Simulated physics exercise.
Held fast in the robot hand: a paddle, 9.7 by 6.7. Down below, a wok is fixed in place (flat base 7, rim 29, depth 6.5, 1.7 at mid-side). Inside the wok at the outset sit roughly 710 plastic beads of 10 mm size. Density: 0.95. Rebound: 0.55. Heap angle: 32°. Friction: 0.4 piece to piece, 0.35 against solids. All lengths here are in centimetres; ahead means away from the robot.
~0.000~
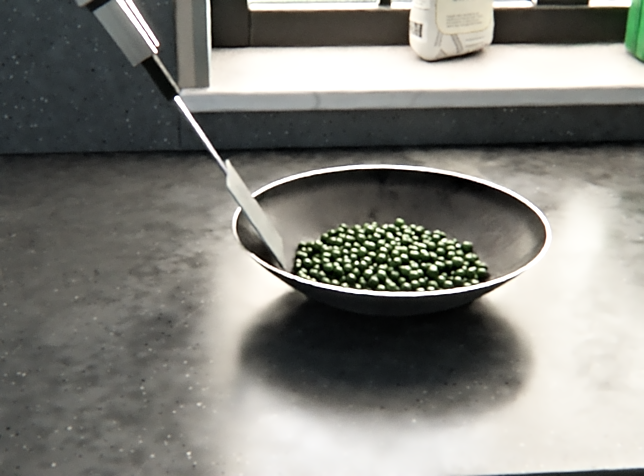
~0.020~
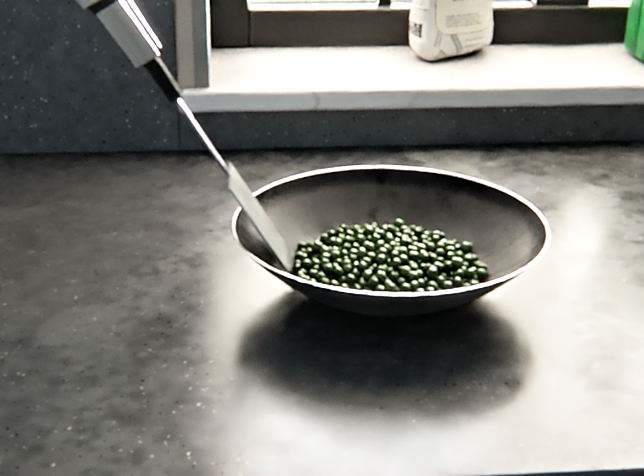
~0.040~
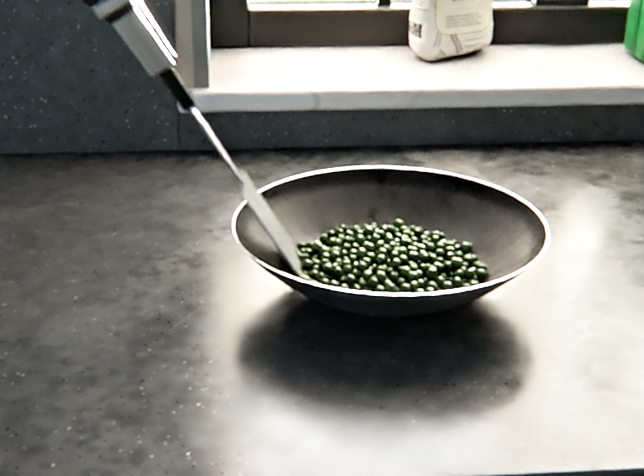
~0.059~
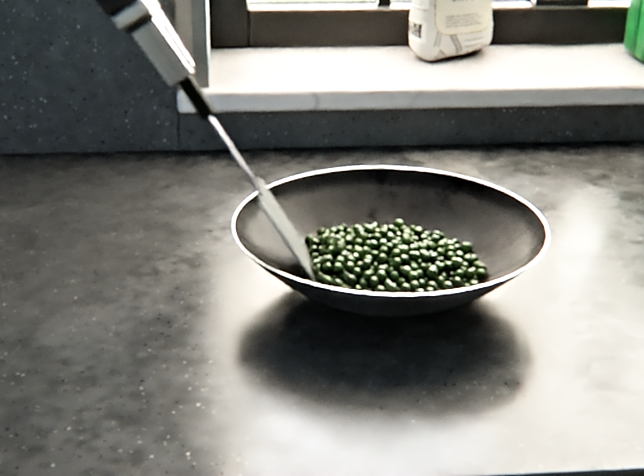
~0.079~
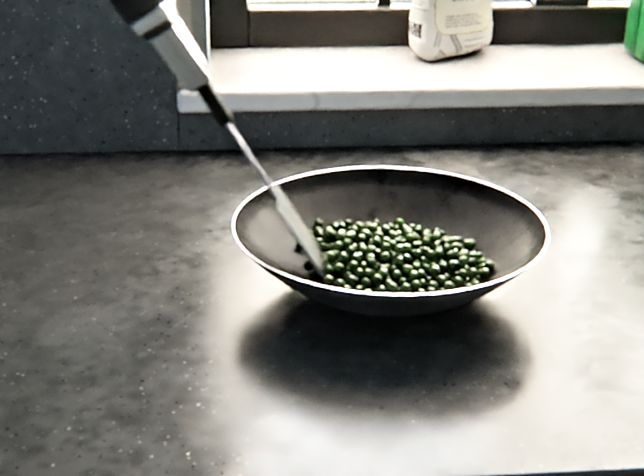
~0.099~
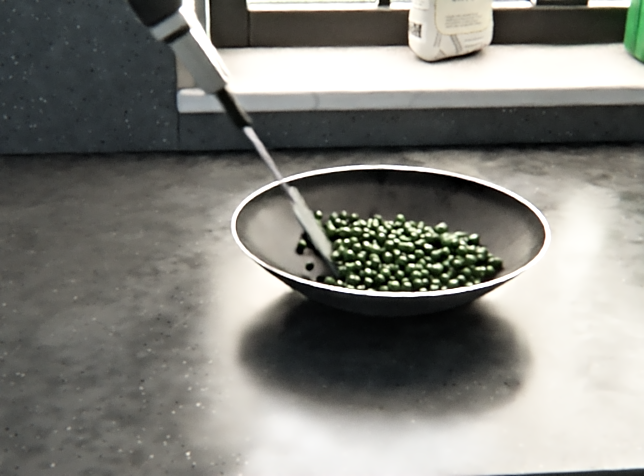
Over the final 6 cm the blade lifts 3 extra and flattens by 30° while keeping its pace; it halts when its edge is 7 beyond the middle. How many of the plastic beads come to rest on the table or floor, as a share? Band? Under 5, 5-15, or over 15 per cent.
Under 5 per cent.
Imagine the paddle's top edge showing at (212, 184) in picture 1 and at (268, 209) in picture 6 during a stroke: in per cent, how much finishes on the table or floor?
Around 0 per cent finishes there.
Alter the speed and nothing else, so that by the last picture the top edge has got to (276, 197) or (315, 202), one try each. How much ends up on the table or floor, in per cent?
First try around 0 %, second try around 10 %.
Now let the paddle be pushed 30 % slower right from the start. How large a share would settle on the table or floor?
0 per cent, roughly.
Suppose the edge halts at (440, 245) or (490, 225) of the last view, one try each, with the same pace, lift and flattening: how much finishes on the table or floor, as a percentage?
0 % and 15 %.
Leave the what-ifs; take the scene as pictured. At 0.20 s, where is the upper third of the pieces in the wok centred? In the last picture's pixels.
Roughly pixel (455, 241).
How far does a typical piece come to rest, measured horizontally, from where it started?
Roughly 4 centimetres.
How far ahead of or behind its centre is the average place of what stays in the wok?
Ahead, by around 4.0 cm.
By 0.15 s, sloping 59°, highest piece 6 above the table; 708 in the wok.
By 0.20 s, sloping 46°, highest piece 6 above the table; 708 in the wok.
By 0.42 s, sloping 29°, highest piece 7 above the table; 694 in the wok, 5 on the table or floor, 9 on the blade or in flight.
By 1.47 s, sloping 29°, highest piece 6 above the table; 693 in the wok, 15 on the table or floor.
Final count, 693 in the wok, 15 on the table or floor. That is 2 % on the table or floor.
